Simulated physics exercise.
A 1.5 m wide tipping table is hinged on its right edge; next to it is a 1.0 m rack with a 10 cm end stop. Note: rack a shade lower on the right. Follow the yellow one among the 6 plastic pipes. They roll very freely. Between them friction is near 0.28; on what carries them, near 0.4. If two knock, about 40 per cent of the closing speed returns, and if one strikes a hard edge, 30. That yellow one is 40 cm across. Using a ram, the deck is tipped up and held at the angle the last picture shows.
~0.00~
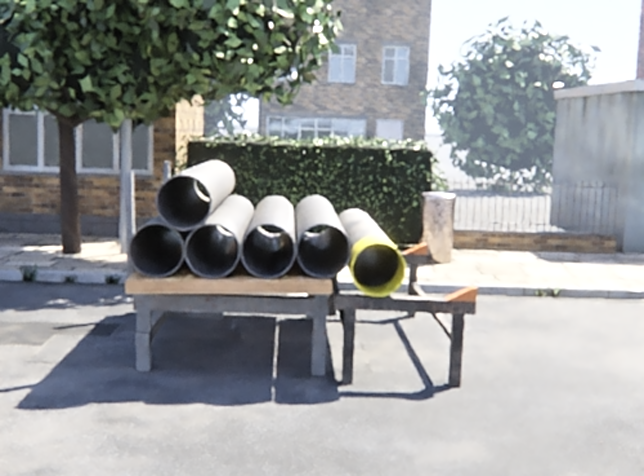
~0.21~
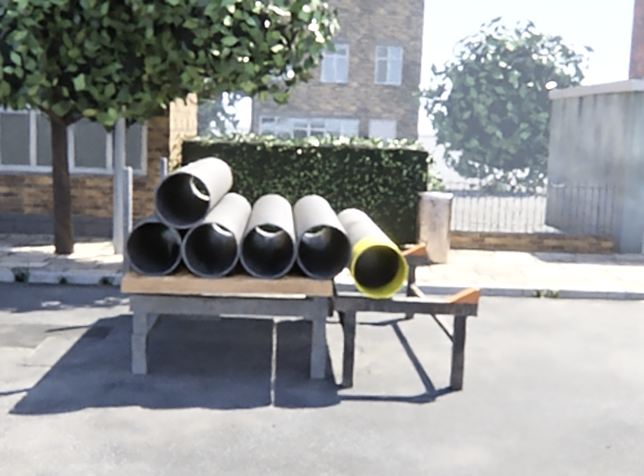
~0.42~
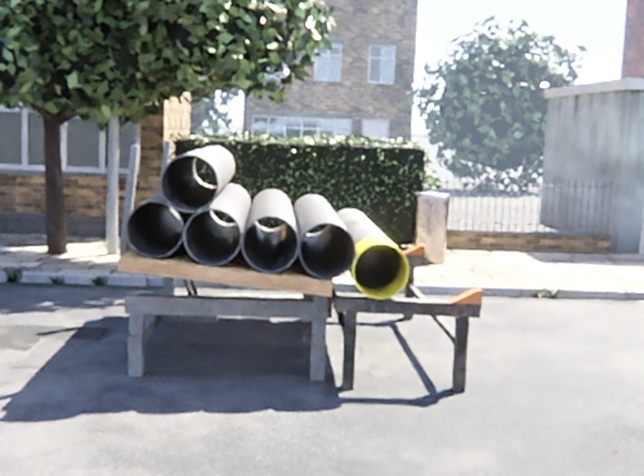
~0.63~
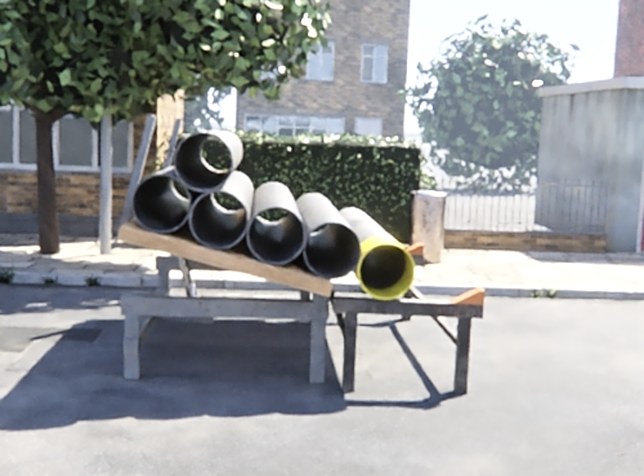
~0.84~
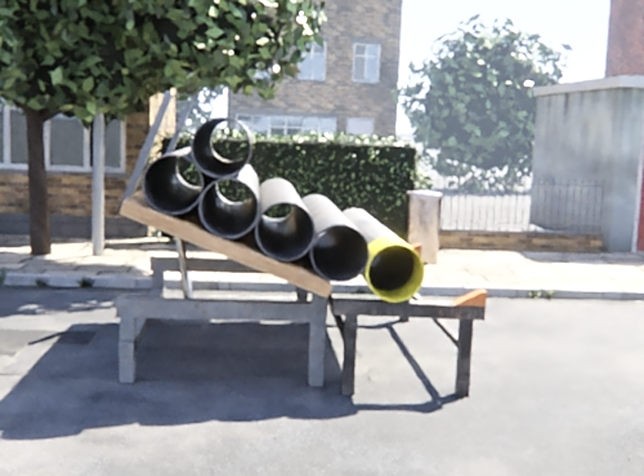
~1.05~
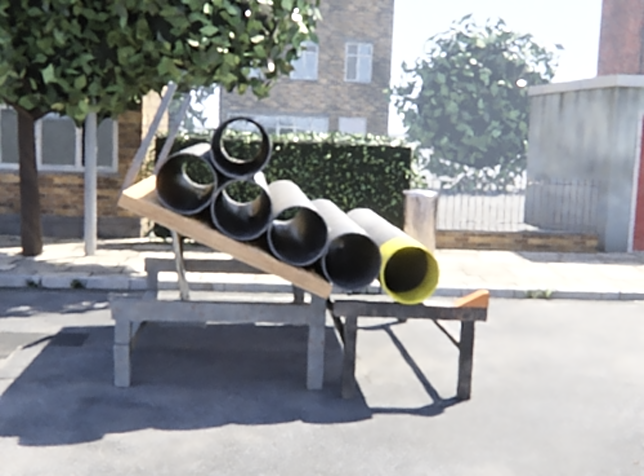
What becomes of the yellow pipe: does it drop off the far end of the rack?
It gets past the stop.
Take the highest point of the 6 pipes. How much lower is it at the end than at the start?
About 10 cm lower.
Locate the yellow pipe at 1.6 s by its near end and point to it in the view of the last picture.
Its near end sits close to (468, 269).
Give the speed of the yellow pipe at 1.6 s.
Estimate: Some 0.7 m/s.
By 1.6 s, yellow is on the rack, 15 cm from the rack's far end, rolling right; 0 lost over the end.
By 2.1 s, yellow is over the stop and falling; 1 lost over the end.
Finally (4.8 s), yellow is beyond the stop, on the ground; 1 lost over the end.
